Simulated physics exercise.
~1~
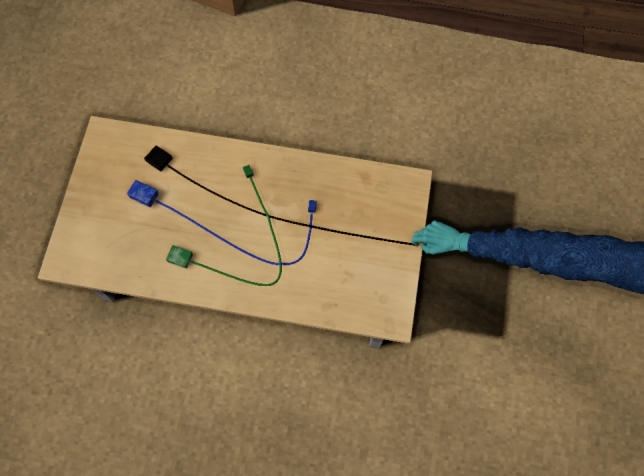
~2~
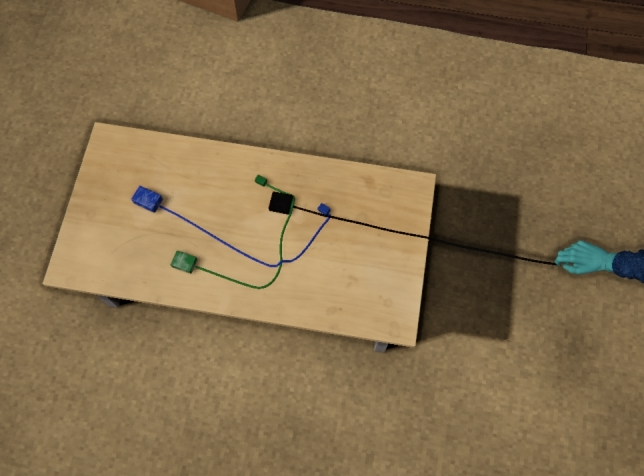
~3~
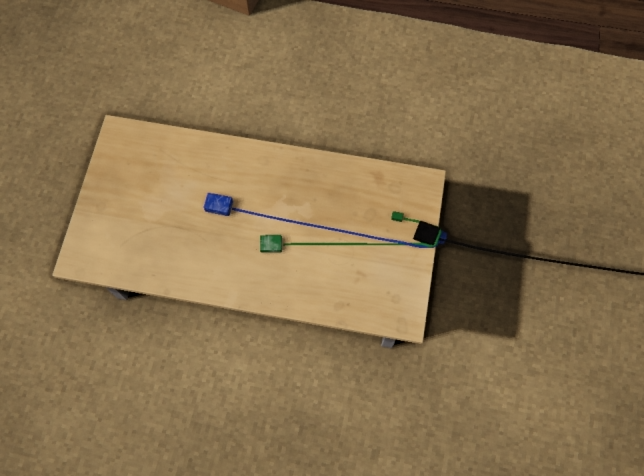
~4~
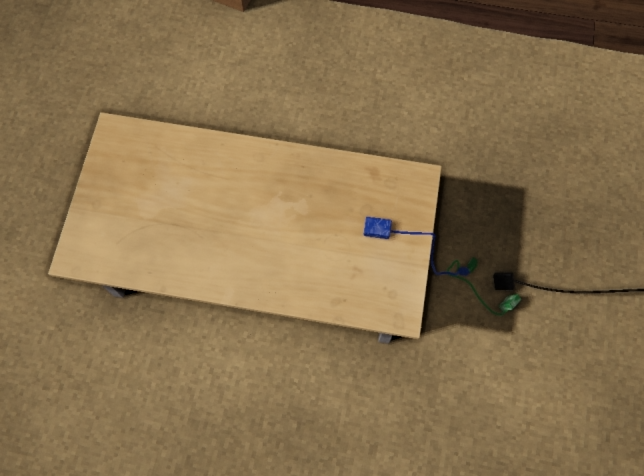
A hand in a blue sleeve pulls a black lead rightwards off a pale wooden table, seen from above on a beige carpet. The black charger starts at the upper left, with a blue charger just below it and a green one lower down, their thin leads curving and crossing mid-table. As the black charger slides right, it meets the small green and blue plugs and carries them to the right edge, drawing both other chargers after them. Finally the black and green chargers go over the edge with the plugs, while the blue charger remains near the table's right end.
